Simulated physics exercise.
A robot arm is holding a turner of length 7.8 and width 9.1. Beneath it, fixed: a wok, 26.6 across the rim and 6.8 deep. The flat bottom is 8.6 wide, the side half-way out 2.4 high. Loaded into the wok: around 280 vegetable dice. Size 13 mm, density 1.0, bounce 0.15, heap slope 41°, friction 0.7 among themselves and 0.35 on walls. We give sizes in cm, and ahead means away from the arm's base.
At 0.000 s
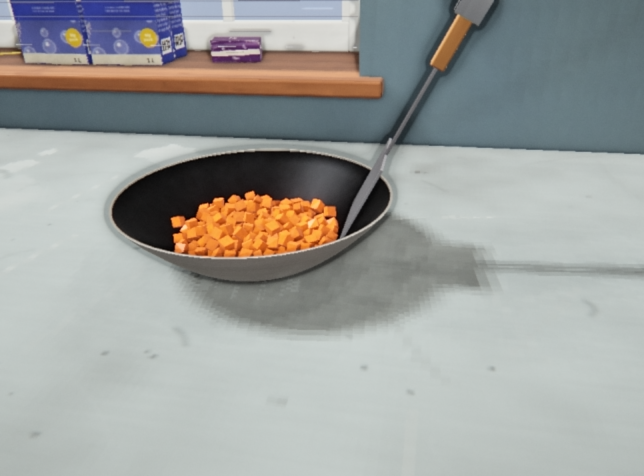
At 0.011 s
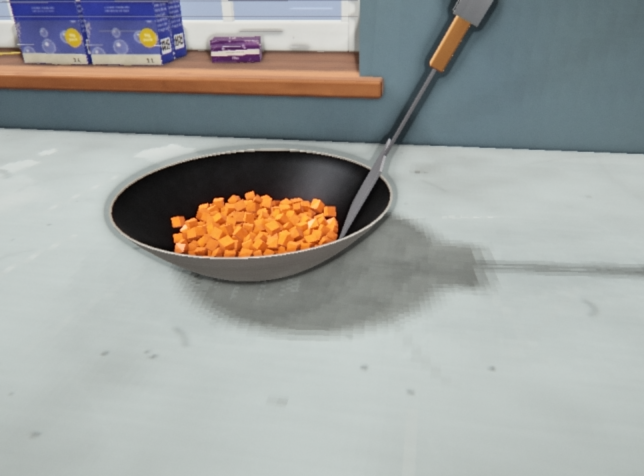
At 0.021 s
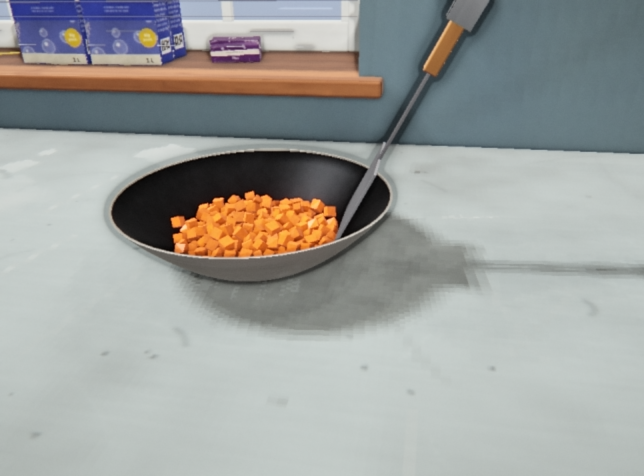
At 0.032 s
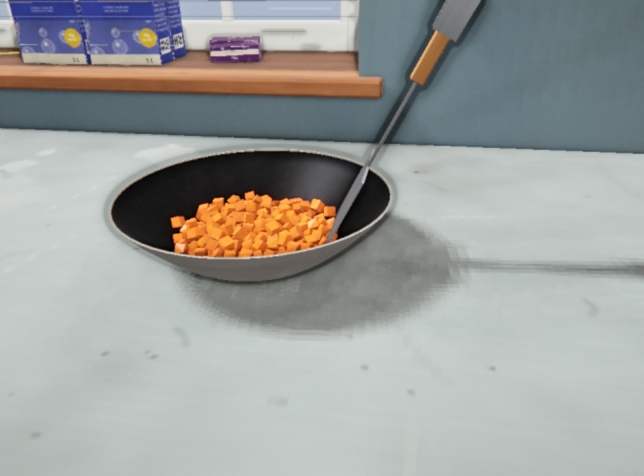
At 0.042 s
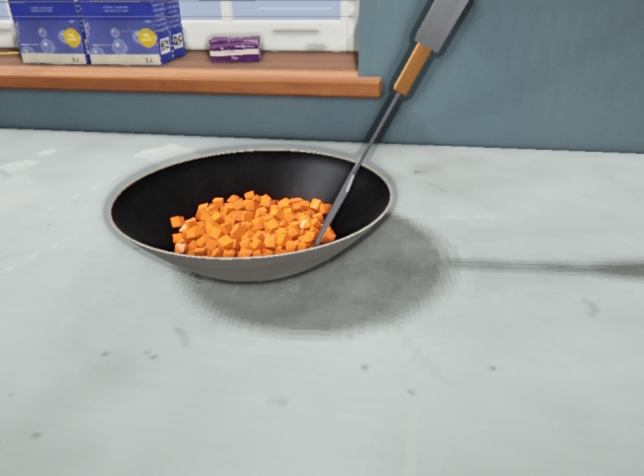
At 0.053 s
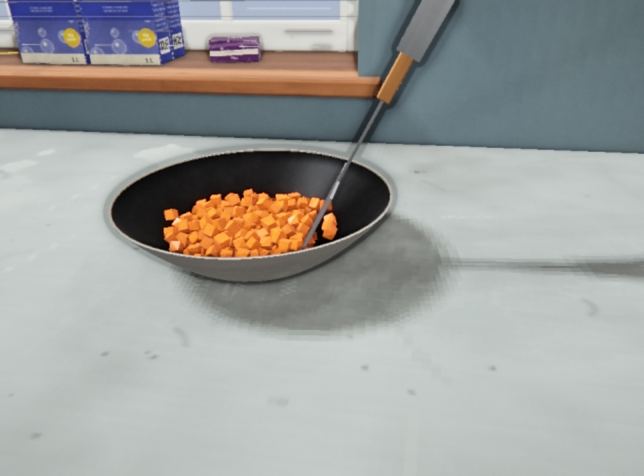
A turner with a wooden-coloured grip, tilted in a dark wok of orange vegetable dice on a pale counter, stays nearly still, then slides left into the heap, nudging some dice slightly left while a few remain to its right.
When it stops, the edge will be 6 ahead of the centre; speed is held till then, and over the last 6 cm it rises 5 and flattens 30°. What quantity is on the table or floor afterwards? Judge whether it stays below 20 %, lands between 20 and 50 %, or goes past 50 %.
It lands between 20 and 50 %.
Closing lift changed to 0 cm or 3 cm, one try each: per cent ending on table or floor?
About 45 and 50 per cent.
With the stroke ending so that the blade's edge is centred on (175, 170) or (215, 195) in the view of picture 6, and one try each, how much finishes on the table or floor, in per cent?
Around 70 per cent for the first try and 20 per cent for the second.
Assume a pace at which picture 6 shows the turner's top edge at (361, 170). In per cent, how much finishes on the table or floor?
My guess is around 15 percent.
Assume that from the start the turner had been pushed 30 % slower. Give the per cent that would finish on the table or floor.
Estimated result: Some 25 %.
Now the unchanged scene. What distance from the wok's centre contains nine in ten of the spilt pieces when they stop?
Distance from centre: Approx. 40 cm.
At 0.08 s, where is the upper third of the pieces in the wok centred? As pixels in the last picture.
(215, 213).
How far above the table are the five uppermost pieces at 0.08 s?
They are near 6 cm up.
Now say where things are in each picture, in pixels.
Turner top edge at (387, 153), sloping 63°; upper third of the load around (258, 225), from x 180 to 330, top at y 195; 282 in the wok, in the first frame.
Turner top edge at (386, 154), sloping 63°; upper third of the load around (258, 225), from x 180 to 330, top at y 195, in the second frame.
Turner top edge at (380, 157), sloping 63°; upper third of the load around (258, 225), from x 180 to 330, top at y 195, in the third frame.
Turner top edge at (369, 165), sloping 63°; upper third of the load around (258, 225), from x 180 to 330, top at y 195, in the fourth frame.
Turner top edge at (354, 173), sloping 63°; upper third of the load around (257, 224), from x 180 to 330, top at y 195, in the fifth frame.
Turner top edge at (340, 179), sloping 63°; upper third of the load around (242, 220), from x 170 to 330, top at y 195; 282 in the wok, in the sixth frame.
By 0.08 s, sloping 63°, highest piece 7 above the table; 282 in the wok.
By 0.10 s, sloping 54°, highest piece 9 above the table; 282 in the wok.
By 0.32 s, sloping 33°, highest piece 18 above the table; 166 in the wok, 62 on the table or floor, 54 on the blade or in flight.
By 1.37 s, sloping 33°, highest piece 5 above the table; 166 in the wok, 116 on the table or floor.
Final count, 166 in the wok, 116 on the table or floor. That is 41 % on the table or floor.
